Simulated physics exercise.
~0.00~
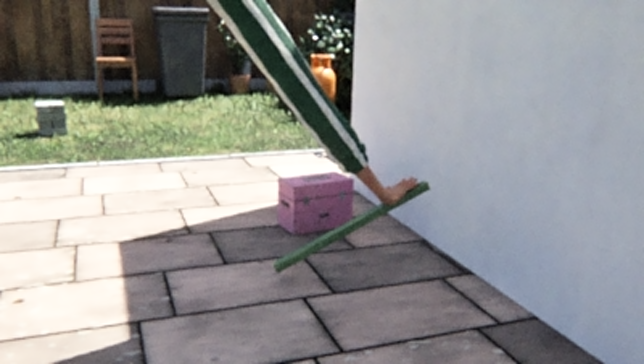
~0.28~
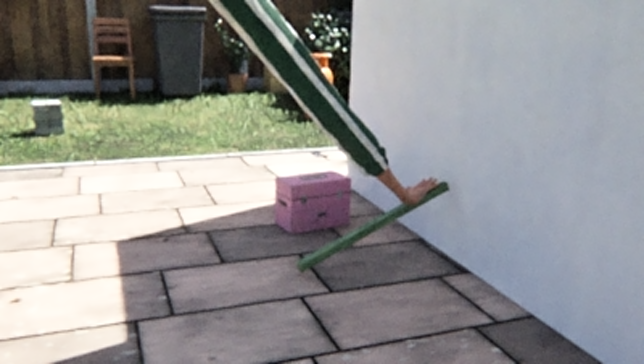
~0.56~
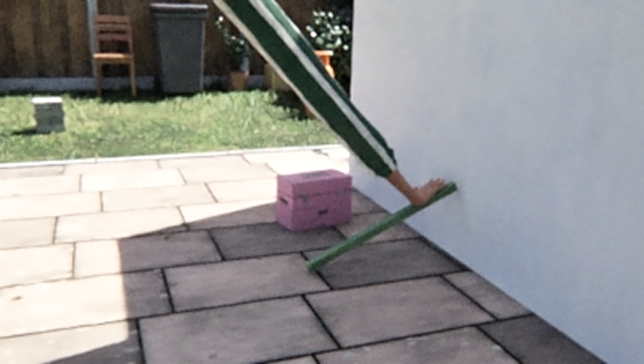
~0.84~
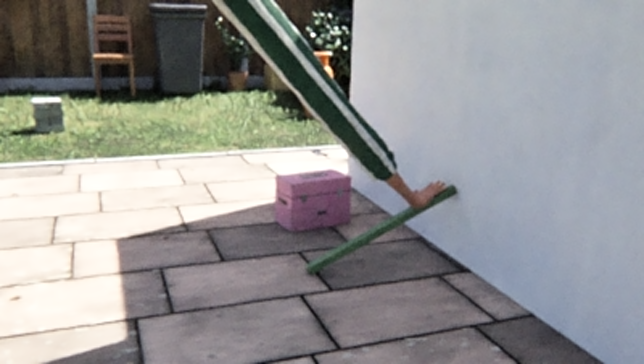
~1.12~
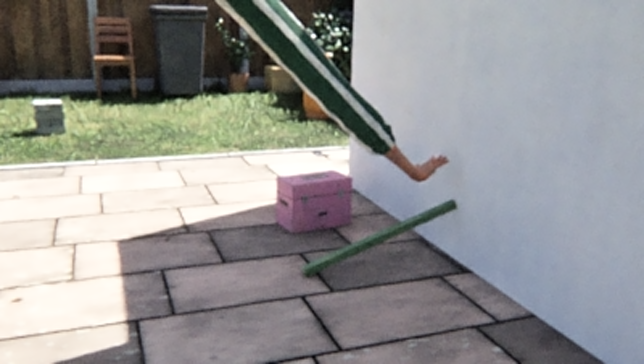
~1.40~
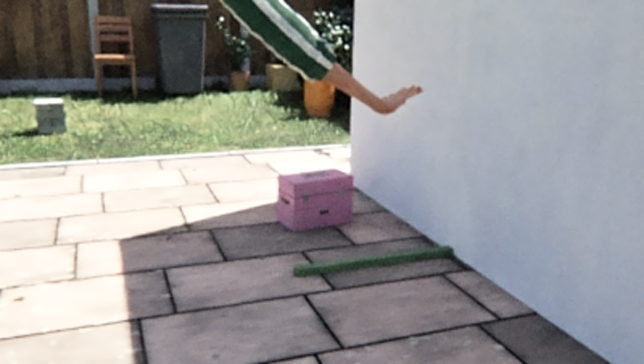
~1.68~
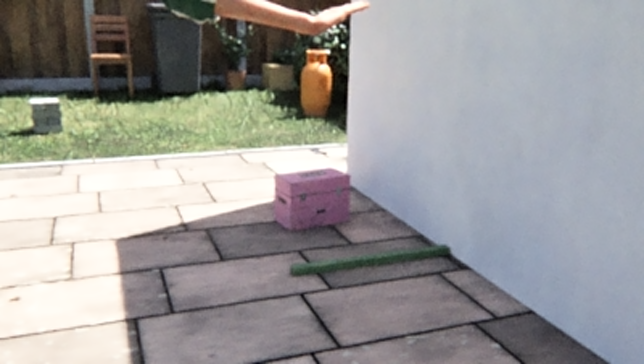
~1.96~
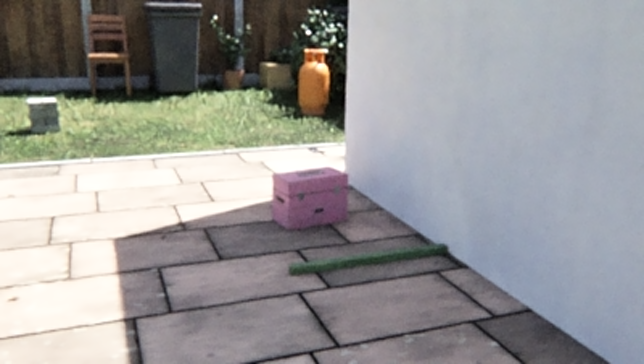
A hand leans a green pole against a white wall, releases it, and it slides down flat.
